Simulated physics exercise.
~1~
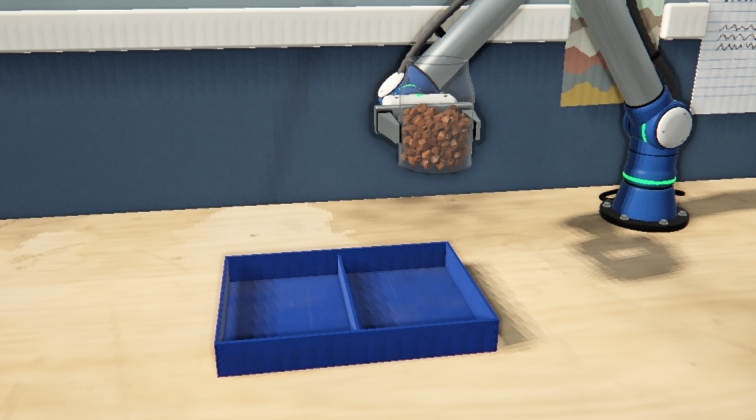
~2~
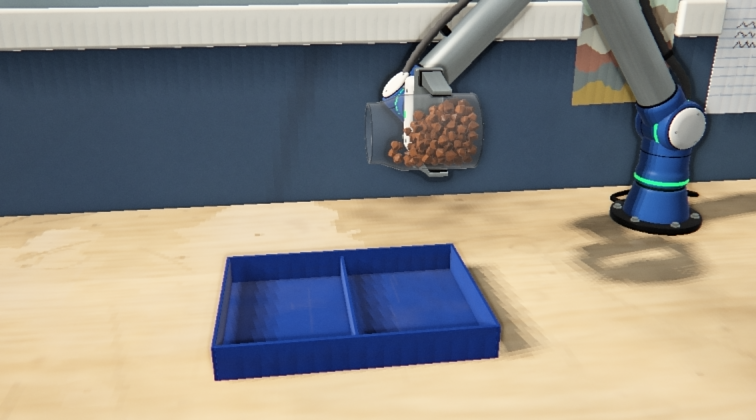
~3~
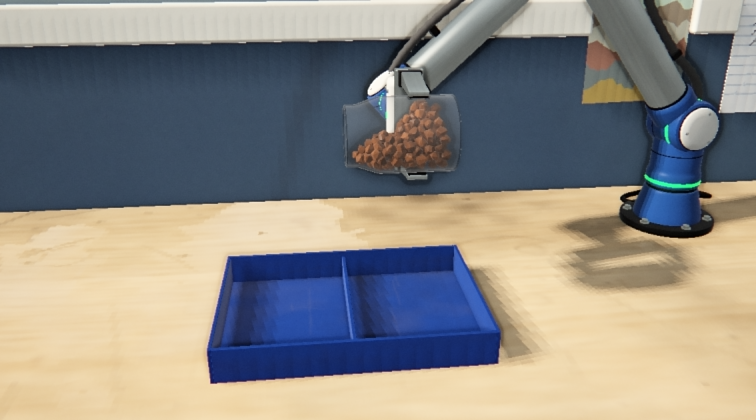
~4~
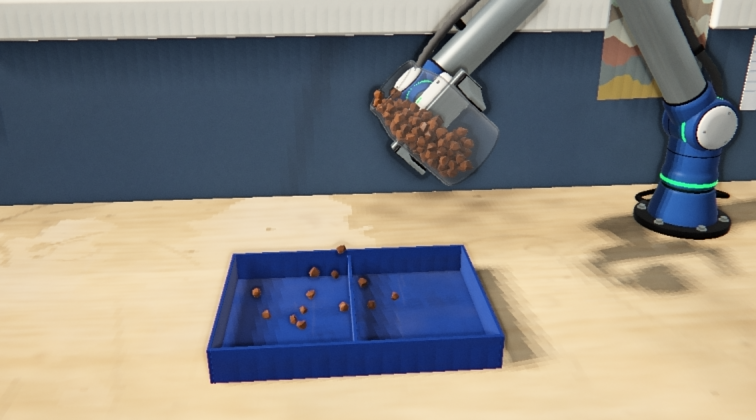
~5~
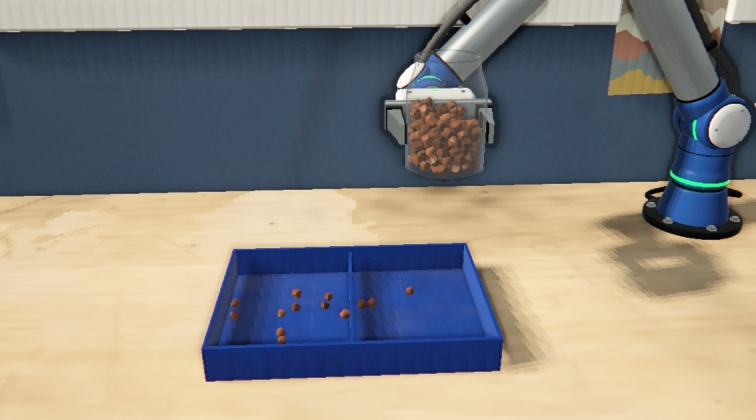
We see a robot arm tip a clear jar of brown pellets onto its side above a divided blue tray, scattering a few pellets into both compartments, then return the jar upright with most of its load still inside.
